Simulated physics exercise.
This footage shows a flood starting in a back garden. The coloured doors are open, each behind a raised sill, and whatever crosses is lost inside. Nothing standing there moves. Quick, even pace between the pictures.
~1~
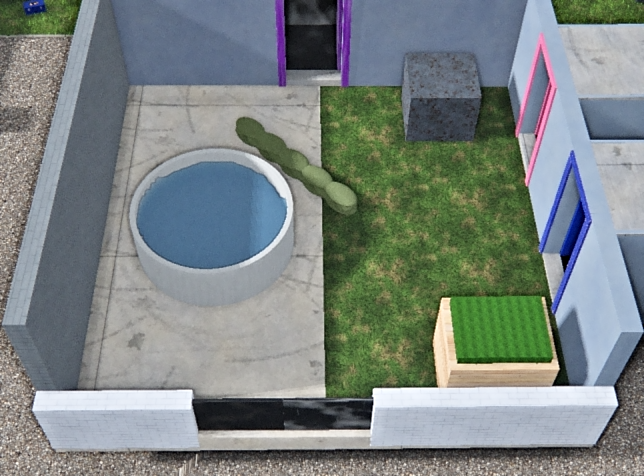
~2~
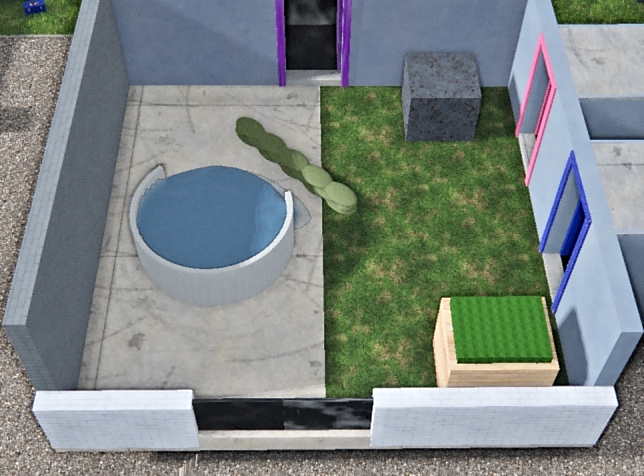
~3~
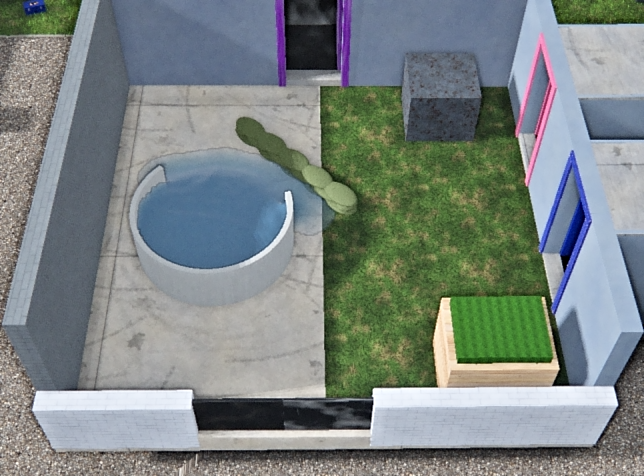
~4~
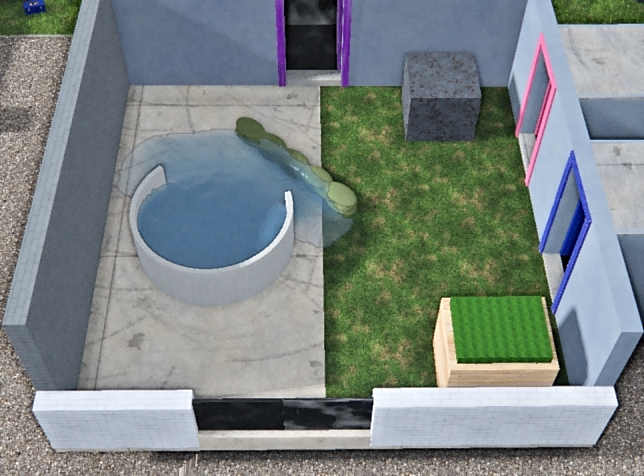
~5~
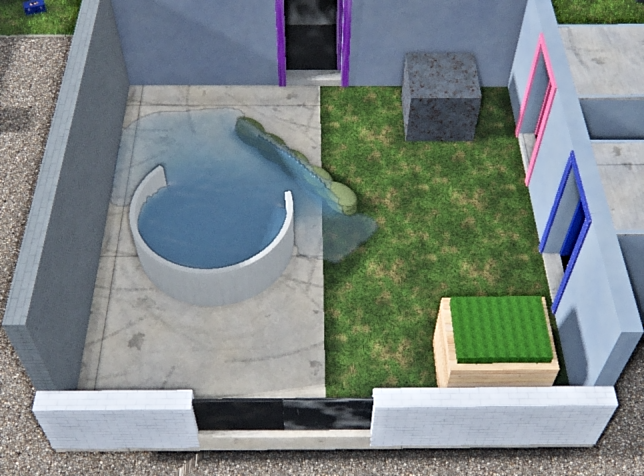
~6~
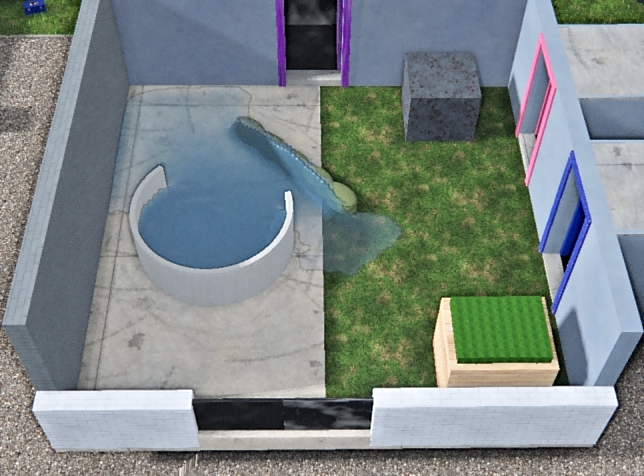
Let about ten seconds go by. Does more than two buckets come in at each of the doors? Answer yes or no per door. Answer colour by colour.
The pink door no, the purple door no, the blue door yes.
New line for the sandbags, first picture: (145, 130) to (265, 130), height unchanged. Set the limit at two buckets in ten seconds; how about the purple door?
In the end the purple one surpasses it.
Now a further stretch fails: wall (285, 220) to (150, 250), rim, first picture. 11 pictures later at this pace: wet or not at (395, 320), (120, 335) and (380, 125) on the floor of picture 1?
One after the other: Awash, under water, no water.
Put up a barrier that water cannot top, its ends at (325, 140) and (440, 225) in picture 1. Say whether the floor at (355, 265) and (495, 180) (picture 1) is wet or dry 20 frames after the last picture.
In that order: Flooded, not flooded.
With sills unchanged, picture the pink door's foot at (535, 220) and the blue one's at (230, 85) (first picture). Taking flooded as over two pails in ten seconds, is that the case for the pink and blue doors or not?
I think the pink door remains below the mark and the blue door crosses the line.
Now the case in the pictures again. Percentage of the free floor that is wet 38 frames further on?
My estimate is close to 95 per cent.
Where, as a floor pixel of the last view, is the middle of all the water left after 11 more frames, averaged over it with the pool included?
Close to (225, 179), I reckon.
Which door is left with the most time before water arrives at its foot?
I pick the pink one.
A moment on, water covers 35 % of the floor; the pink door not reached, the purple door not reached, the blue door not reached.
Next, water covers 45 % of the floor; the pink door not reached, the purple door wet at the sill, nothing in, the blue door not reached.
Then, water covers 65 % of the floor; the pink door not reached, the purple door wet at the sill, nothing in, the blue door not reached.
Later, water covers 95 % of the floor; the pink door wet at the sill, nothing in, the purple door wet at the sill, nothing in, the blue door under two buckets in.
In the end, water covers 95 % of the floor; the pink door wet at the sill, nothing in, the purple door wet at the sill, nothing in, the blue door over two buckets in.
